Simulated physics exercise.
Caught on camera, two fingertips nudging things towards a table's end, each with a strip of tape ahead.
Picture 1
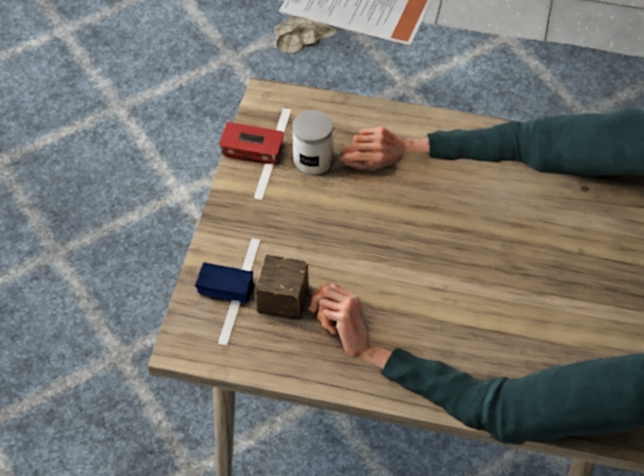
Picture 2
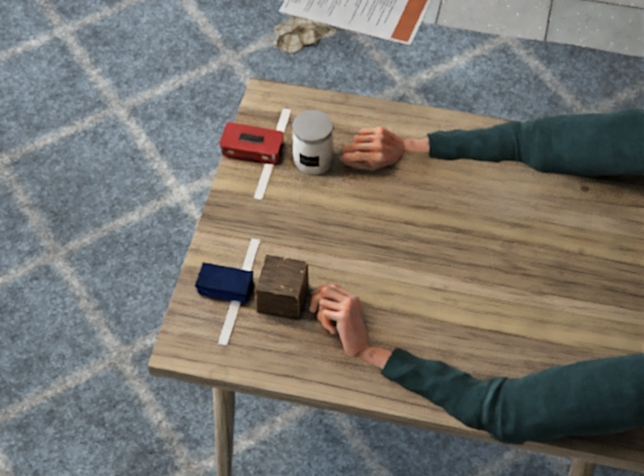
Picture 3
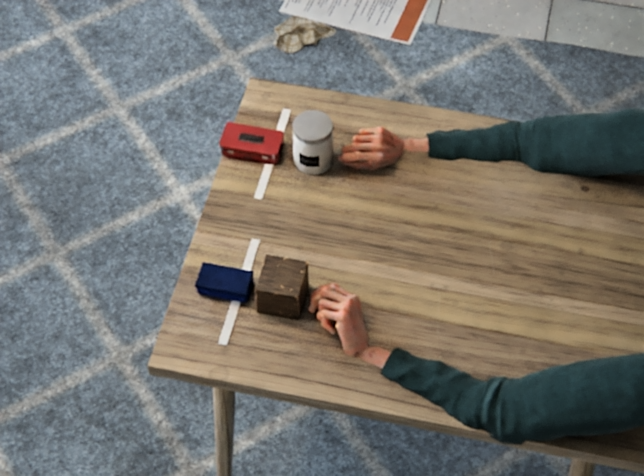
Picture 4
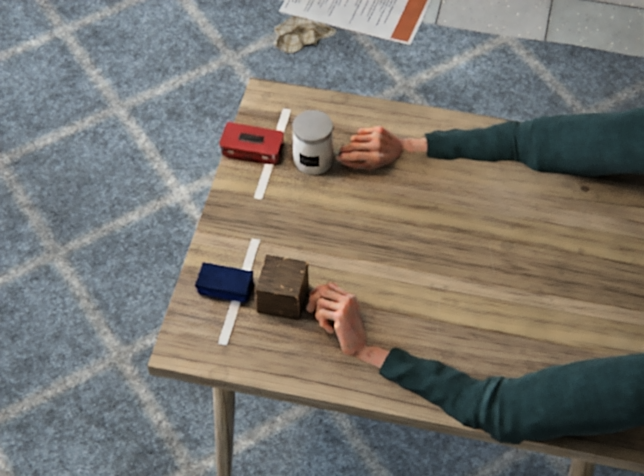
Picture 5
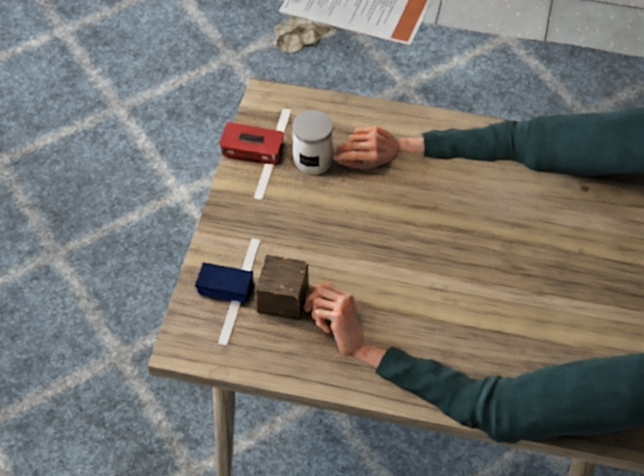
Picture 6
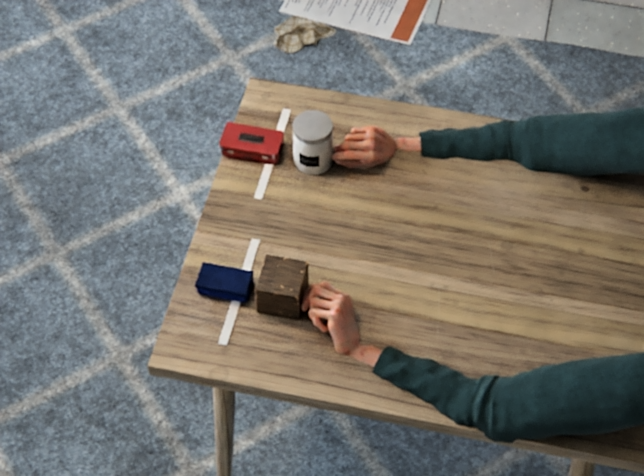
We see two sleeved arms reaching over a wooden table, fingers behind a white jar beside a red case and a dark block beside a blue sponge; the hands shift very slightly left while the objects stay still.
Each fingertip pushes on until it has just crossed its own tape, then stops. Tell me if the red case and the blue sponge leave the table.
Outcome: The red case goes over the edge and the blue sponge goes over the edge.
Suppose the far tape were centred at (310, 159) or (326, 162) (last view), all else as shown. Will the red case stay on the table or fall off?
Try by try, it is still on the table; does not fall.
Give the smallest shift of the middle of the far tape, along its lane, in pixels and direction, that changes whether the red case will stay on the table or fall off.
About 24 pixels right.
Then, 1.72 s on from there, red case on its way down near (212, 312); blue sponge turned 25° from its first pose near (169, 274).
In the end, the red case falls off the table, near (215, 293); the blue sponge falls off the table.
